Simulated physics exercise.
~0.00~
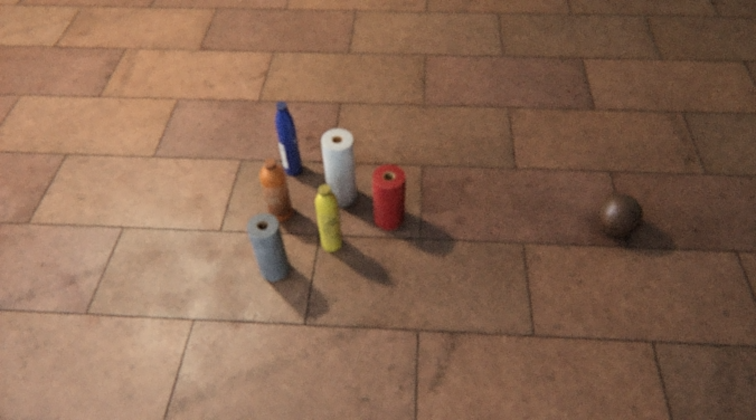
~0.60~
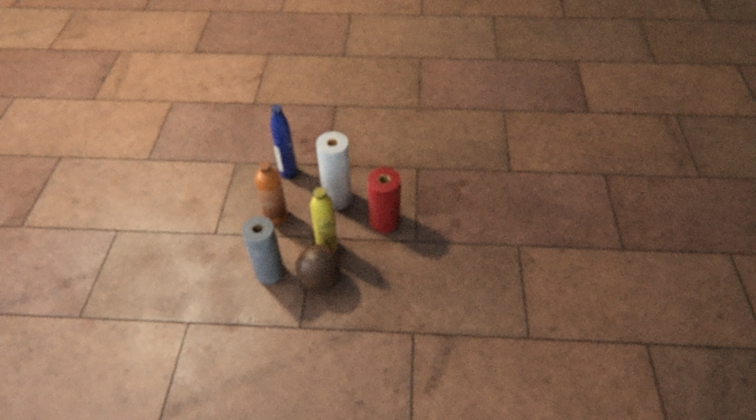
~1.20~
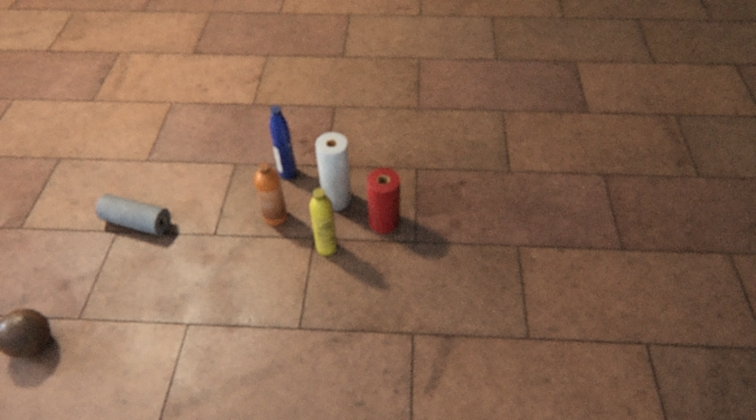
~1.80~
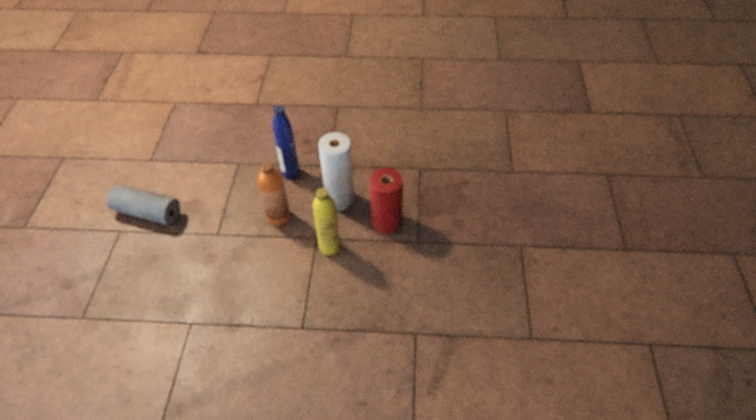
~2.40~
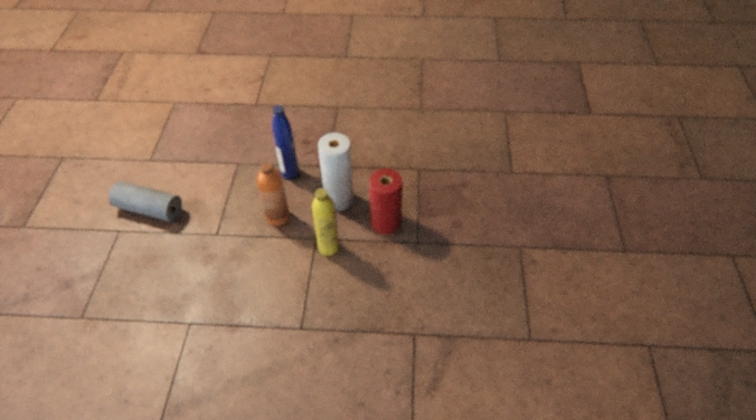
On a tiled floor, a rolling brown ball knocks over only the grey roll.
